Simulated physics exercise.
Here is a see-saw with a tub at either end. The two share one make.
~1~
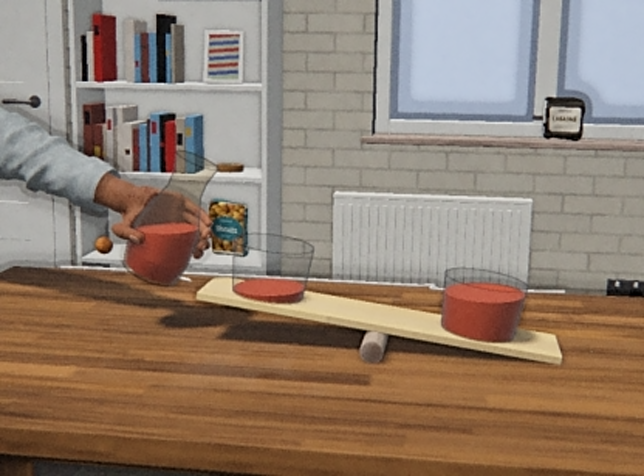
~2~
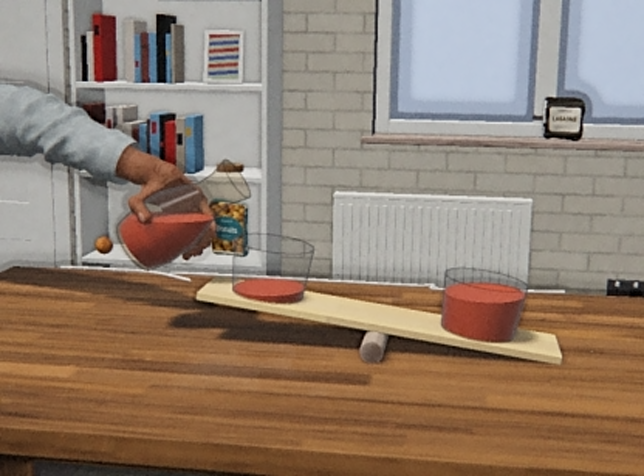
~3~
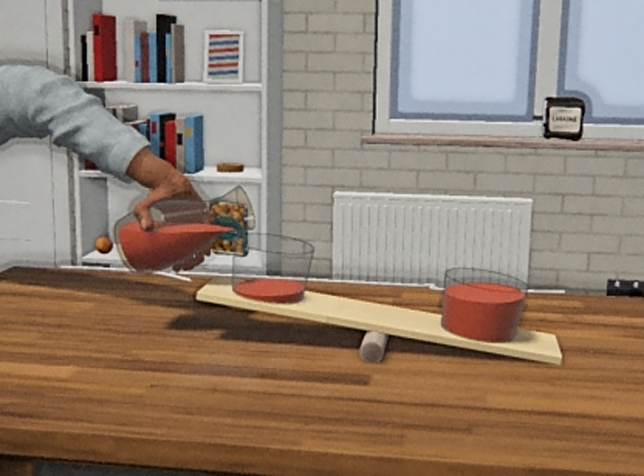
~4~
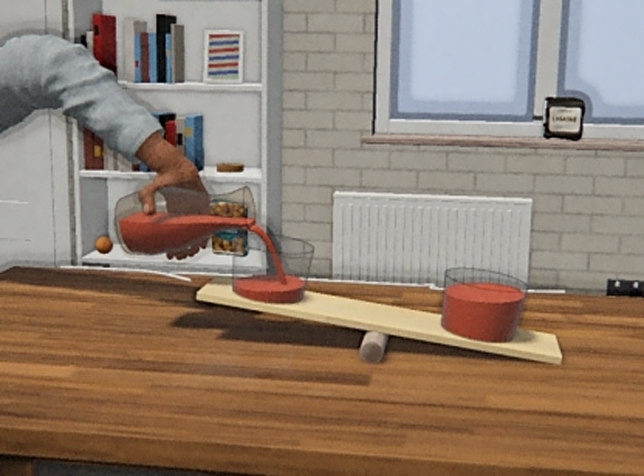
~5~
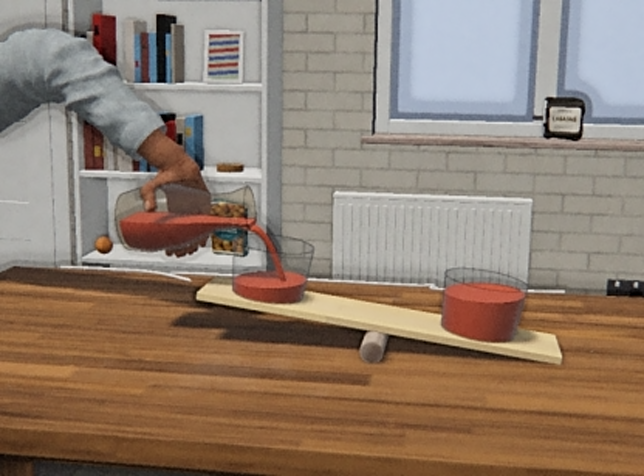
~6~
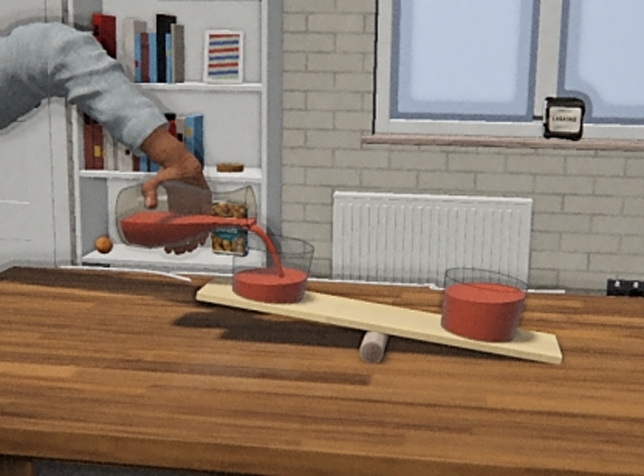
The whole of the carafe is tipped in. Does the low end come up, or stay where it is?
The low end comes up.
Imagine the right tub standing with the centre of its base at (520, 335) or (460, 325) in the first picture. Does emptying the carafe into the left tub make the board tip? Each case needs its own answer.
Stays put, turns over.
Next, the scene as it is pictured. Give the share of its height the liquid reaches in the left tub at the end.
Close to 75 in a hundred, I think.
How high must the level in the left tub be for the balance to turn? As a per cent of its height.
I make it 55 per cent.
Shortly, the left tub is about half full; the board leans as before.
Then, the left tub is about two thirds full; the board has swung over, and that end is down.
At the finish, the left tub is about three quarters full; the board has swung over, and that end is down.
